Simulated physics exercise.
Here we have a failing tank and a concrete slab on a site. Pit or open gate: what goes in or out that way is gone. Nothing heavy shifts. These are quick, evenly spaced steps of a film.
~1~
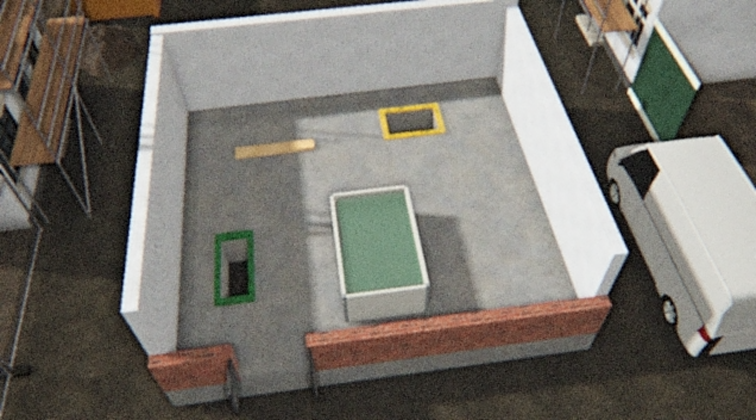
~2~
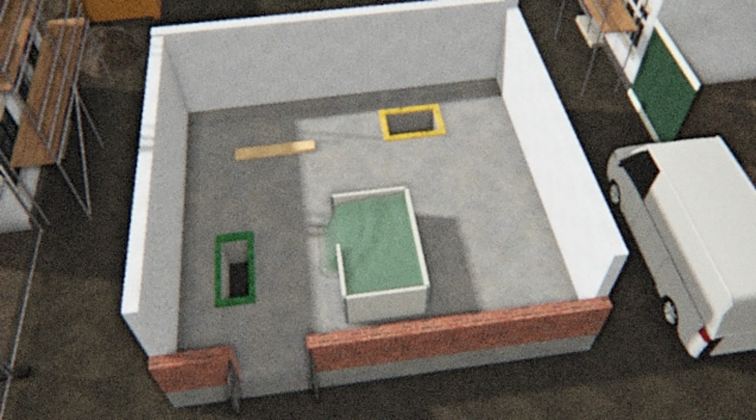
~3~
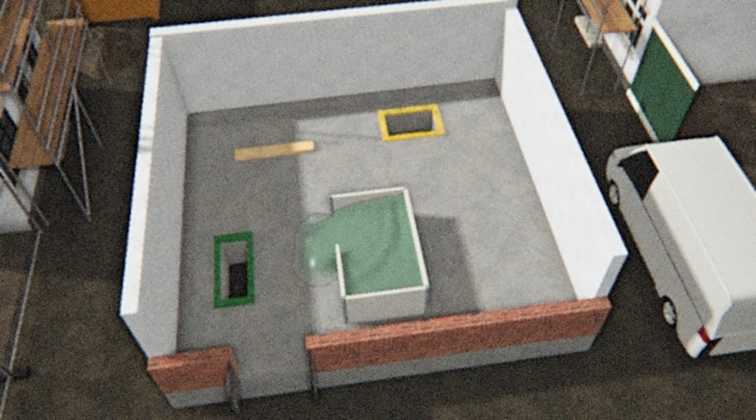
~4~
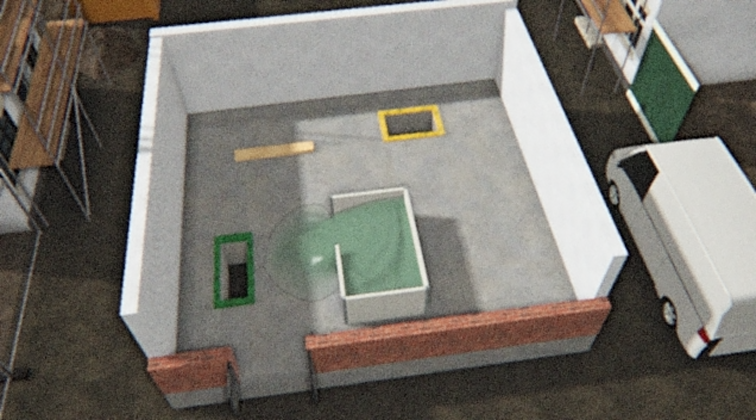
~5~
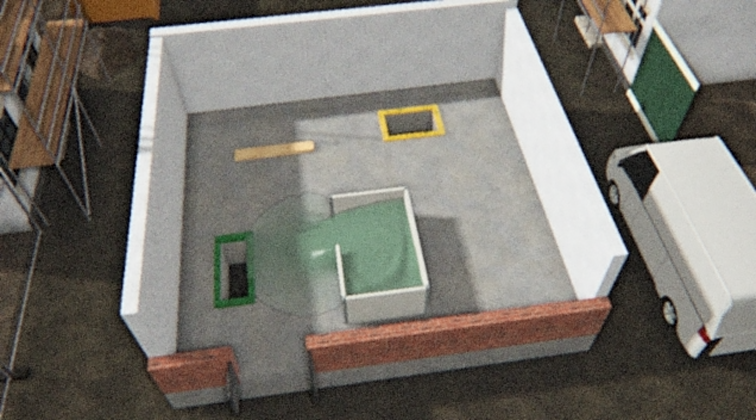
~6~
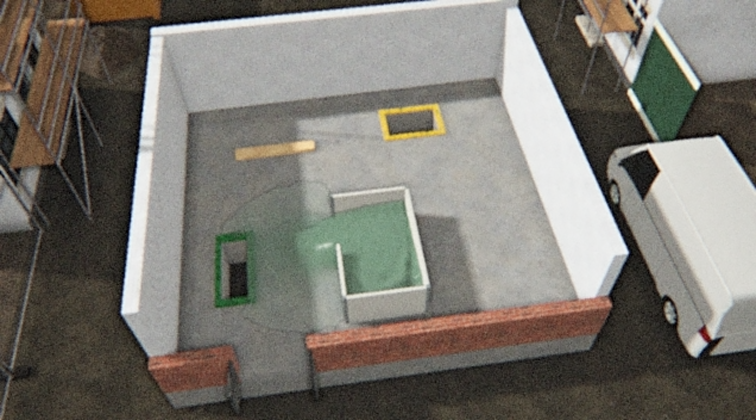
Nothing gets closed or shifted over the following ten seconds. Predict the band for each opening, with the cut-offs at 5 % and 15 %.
Prediction: The gate falls between 5 and 15 %; the yellow pit falls below 5 %; the green pit falls above 15 %.
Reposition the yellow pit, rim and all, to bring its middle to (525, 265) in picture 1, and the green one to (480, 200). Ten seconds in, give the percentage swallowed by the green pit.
Roughly 0 per cent ends up in the green pit.
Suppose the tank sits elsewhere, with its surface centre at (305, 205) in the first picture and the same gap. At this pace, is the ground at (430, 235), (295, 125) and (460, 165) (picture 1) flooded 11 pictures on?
Spot 1 unwetted, spot 2 unwetted, spot 3 unwetted.
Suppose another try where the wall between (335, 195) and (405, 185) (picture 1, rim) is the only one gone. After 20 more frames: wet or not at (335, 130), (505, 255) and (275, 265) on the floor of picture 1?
First point swamped, second point spared, third point spared.
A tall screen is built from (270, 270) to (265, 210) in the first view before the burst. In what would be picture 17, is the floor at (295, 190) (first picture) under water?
Verdict: The spot is submerged.
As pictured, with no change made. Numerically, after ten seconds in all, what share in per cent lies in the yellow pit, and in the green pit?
Roughly 2 and 32 %.
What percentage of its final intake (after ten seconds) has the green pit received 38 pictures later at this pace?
100 %.
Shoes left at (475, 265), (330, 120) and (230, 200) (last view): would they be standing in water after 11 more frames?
In turn: No water, no water, under water.
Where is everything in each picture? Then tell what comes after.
The first frame shows the tank at (377, 240) is whole and still.
In the second frame, the front is at (332, 221), out from the gap at (338, 239).
In the third frame, the front is at (298, 271), out from the gap at (338, 240).
In the fourth frame, the front is at (270, 270), out from the gap at (338, 241).
In the fifth frame, water pours out at (338, 241) and has run to (251, 231).
In the sixth frame, water pours out at (339, 240) and has run to (226, 227).
A moment on, water covers 25 % of the floor; the gate 0 %, the yellow pit 0 %, the green pit 11 %.
Next, water covers 30 % of the floor; the gate 0 %, the yellow pit 0 %, the green pit 20 %.
Then, water covers 35 % of the floor; the gate 1 %, the yellow pit 0 %, the green pit 28 %.
Later, water covers 55 % of the floor; the gate 3 %, the yellow pit 0 %, the green pit 32 %.
In the end, water covers 70 % of the floor; the gate 9 %, the yellow pit 1 %, the green pit 32 %.
